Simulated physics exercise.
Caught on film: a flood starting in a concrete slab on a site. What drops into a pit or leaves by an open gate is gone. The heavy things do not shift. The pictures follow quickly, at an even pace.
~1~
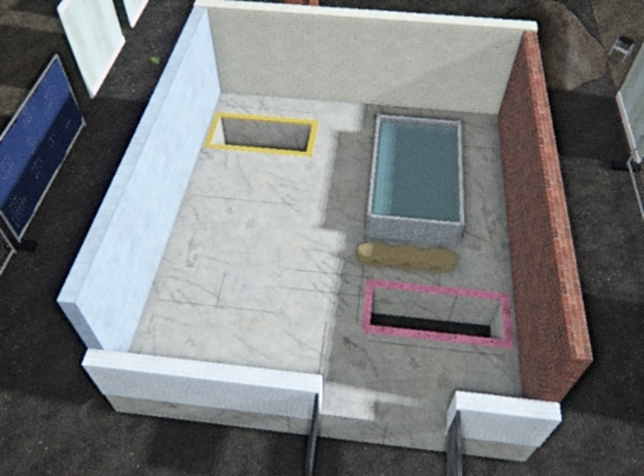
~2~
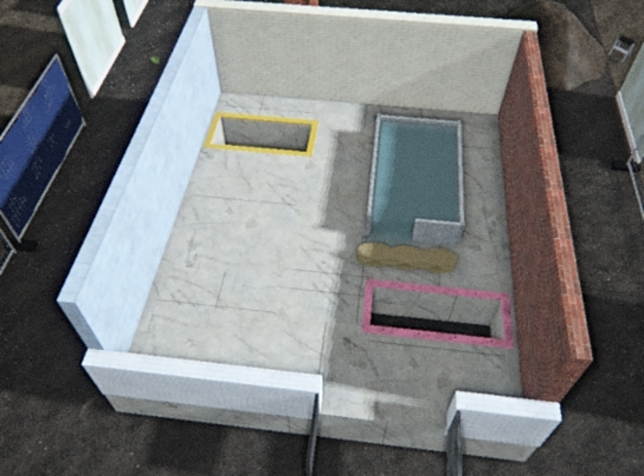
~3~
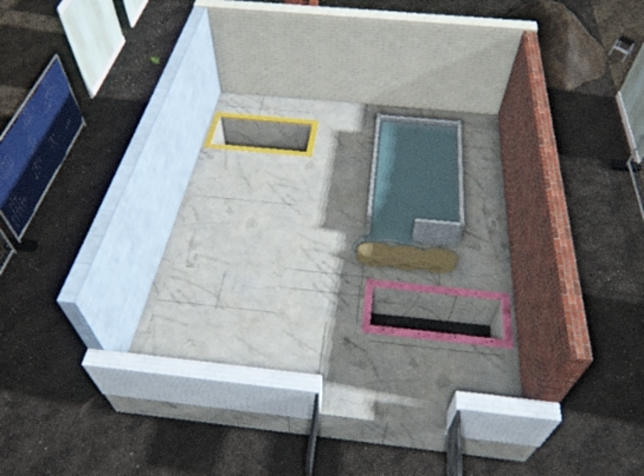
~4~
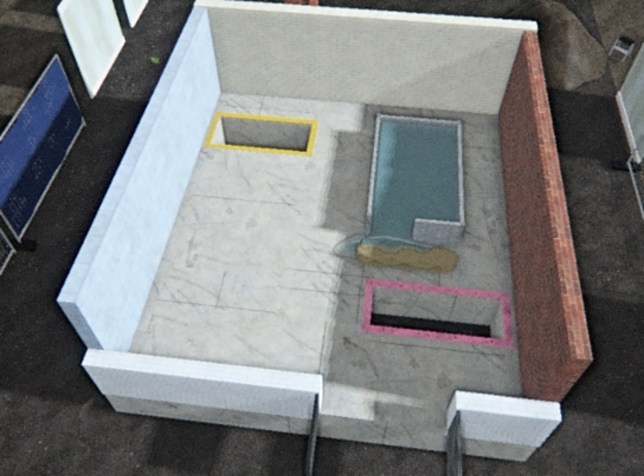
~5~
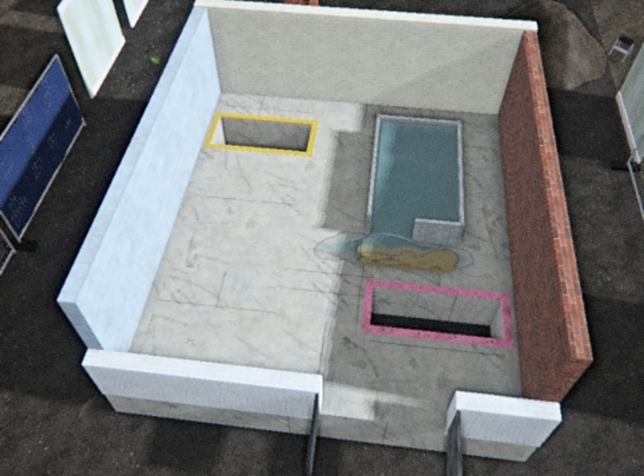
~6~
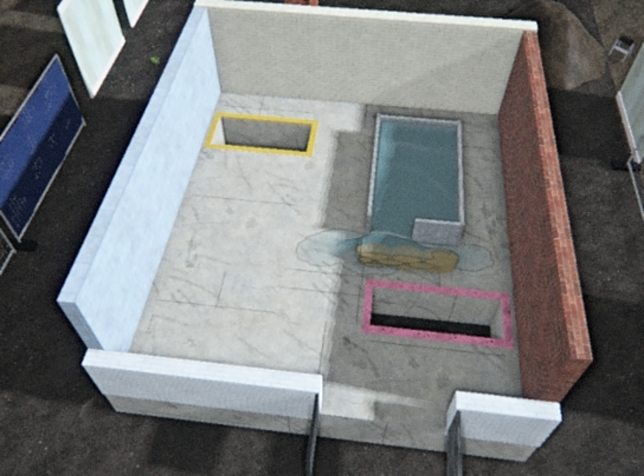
Water tank on a walled concrete slab losing part of its front wall, water pouring out and spreading around a tan mound.
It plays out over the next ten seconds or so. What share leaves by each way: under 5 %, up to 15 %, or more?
One by one: The gate takes not even 5 %; the pink pit takes between 5 and 15 %; the yellow pit takes between 5 and 15 %.
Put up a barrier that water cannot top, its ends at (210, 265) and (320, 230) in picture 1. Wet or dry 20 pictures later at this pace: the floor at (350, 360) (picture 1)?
At that place: Dry.
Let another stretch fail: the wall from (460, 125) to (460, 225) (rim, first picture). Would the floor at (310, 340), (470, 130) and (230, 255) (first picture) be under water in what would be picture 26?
As listed: Dry, wet, clear.
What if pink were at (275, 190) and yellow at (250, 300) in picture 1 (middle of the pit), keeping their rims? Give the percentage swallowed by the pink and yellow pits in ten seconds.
Parts in a hundred: Pink 2, yellow 14.
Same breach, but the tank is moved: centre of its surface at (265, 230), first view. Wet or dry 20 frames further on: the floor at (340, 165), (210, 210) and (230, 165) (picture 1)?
As listed: No water, wet, under water.
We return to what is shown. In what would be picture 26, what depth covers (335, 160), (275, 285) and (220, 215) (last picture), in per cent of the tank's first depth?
Roughly 0, 4 and 4 per cent, in turn.
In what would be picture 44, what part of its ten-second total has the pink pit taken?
Near 70 in a hundred.
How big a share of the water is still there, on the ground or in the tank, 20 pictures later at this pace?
About 96 per cent.
A moment on, water covers 20 % of the floor; the gate 0 %, the pink pit 0 %, the yellow pit 0 %.
Next, water covers 40 % of the floor; the gate 0 %, the pink pit 1 %, the yellow pit 0 %.
Then, water covers 50 % of the floor; the gate 0 %, the pink pit 3 %, the yellow pit 1 %.
Later, water covers 60 % of the floor; the gate 0 %, the pink pit 5 %, the yellow pit 4 %.
In the end, water covers 80 % of the floor; the gate 1 %, the pink pit 8 %, the yellow pit 9 %.
